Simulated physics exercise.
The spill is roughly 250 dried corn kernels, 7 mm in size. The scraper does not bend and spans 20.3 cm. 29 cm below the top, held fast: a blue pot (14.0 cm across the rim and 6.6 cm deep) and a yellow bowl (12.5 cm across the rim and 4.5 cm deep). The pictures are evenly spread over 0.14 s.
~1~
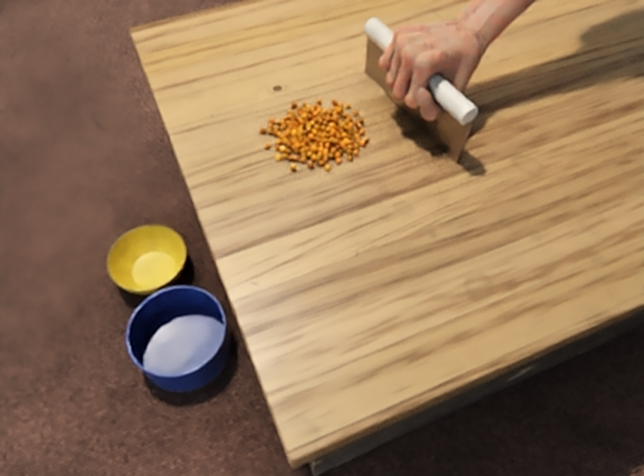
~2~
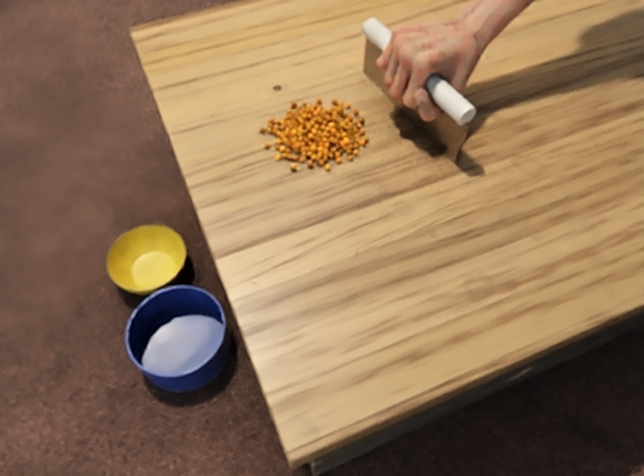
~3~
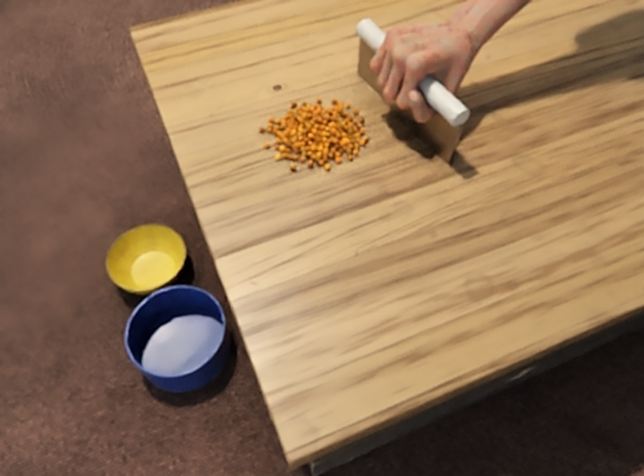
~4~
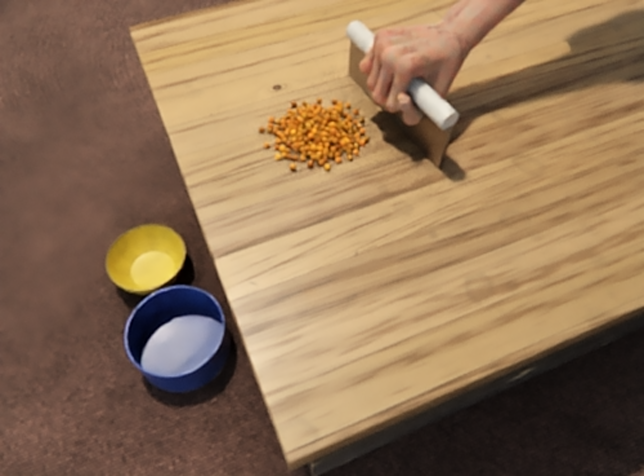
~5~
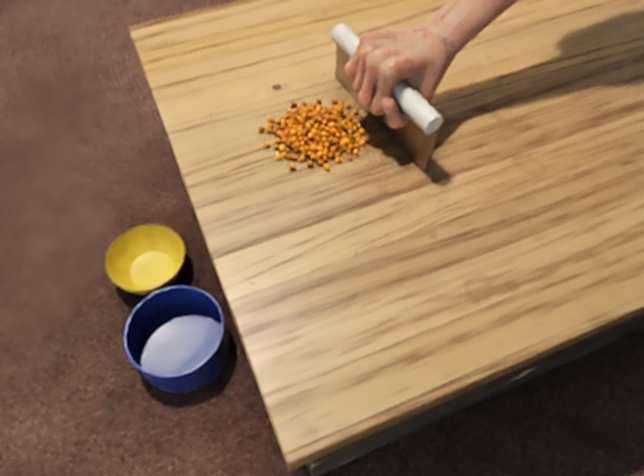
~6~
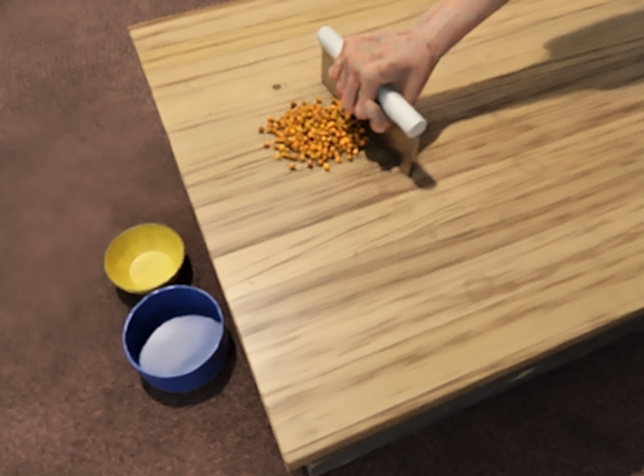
A hand gripping a scraper by its white handle rests on a pale wooden table, seen from above at an angle by a still camera. Orange-yellow corn kernels lie in a loose pile to its left, while a yellow bowl and a blue pot sit on the brown floor beyond the table's left edge. The hand slides the scraper left, slowly at first, until it meets the pile's right edge and nudges a few kernels.
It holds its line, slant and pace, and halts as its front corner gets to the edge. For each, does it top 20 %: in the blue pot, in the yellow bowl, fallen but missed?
In the blue pot: Yes; in the yellow bowl: Yes; fallen but missed: Yes.
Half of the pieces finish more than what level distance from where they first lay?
Some 30 cm.
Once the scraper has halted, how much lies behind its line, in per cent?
Some 0 per cent.
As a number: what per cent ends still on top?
Roughly 5 per cent.
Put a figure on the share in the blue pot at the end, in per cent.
Some 35 per cent.
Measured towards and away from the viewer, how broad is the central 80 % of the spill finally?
About 22 cm.
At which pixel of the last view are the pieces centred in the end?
Near (153, 313).
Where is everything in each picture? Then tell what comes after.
Scraper from (465, 130) to (370, 40); moved 0.0 cm; 0 pieces shifted; middle of the spill at (317, 128); blue pot at (176, 329); yellow bowl at (147, 256), in the first picture.
Scraper from (463, 130) to (369, 40); moved 0.3 cm; 0 pieces shifted; middle of the spill at (316, 127), in the second picture.
Scraper from (457, 132) to (363, 41); moved 1.1 cm; 0 pieces shifted; middle of the spill at (316, 127), in the third picture.
Scraper from (446, 135) to (353, 43); moved 2.5 cm; 0 pieces shifted; middle of the spill at (316, 127), in the fourth picture.
Scraper from (431, 139) to (339, 46); moved 4.5 cm; 0 pieces shifted; middle of the spill at (316, 127), in the fifth picture.
Scraper from (415, 143) to (325, 49); moved 6.5 cm; 4 pieces shifted; middle of the spill at (316, 127); blue pot at (173, 329); yellow bowl at (144, 256), in the sixth picture.
Then, 0.19 s after the last picture, scraper 20 cm from its start, spill 16 cm wide; still on top 100 %.
Then, 0.39 s after the last picture, scraper 29 cm from its start, spill 19 cm wide; off the edge, not caught 75 %, still on top 25 %.
Then, 0.56 s after the last picture, scraper 29 cm from its start, spill 21 cm wide; blue pot 30 %, yellow bowl 30 %, off the edge, not caught 35 %, still on top 5 %.
In the end, blue pot 35 %, yellow bowl 30 %, fallen but missed 30 %, still on top 5 %.
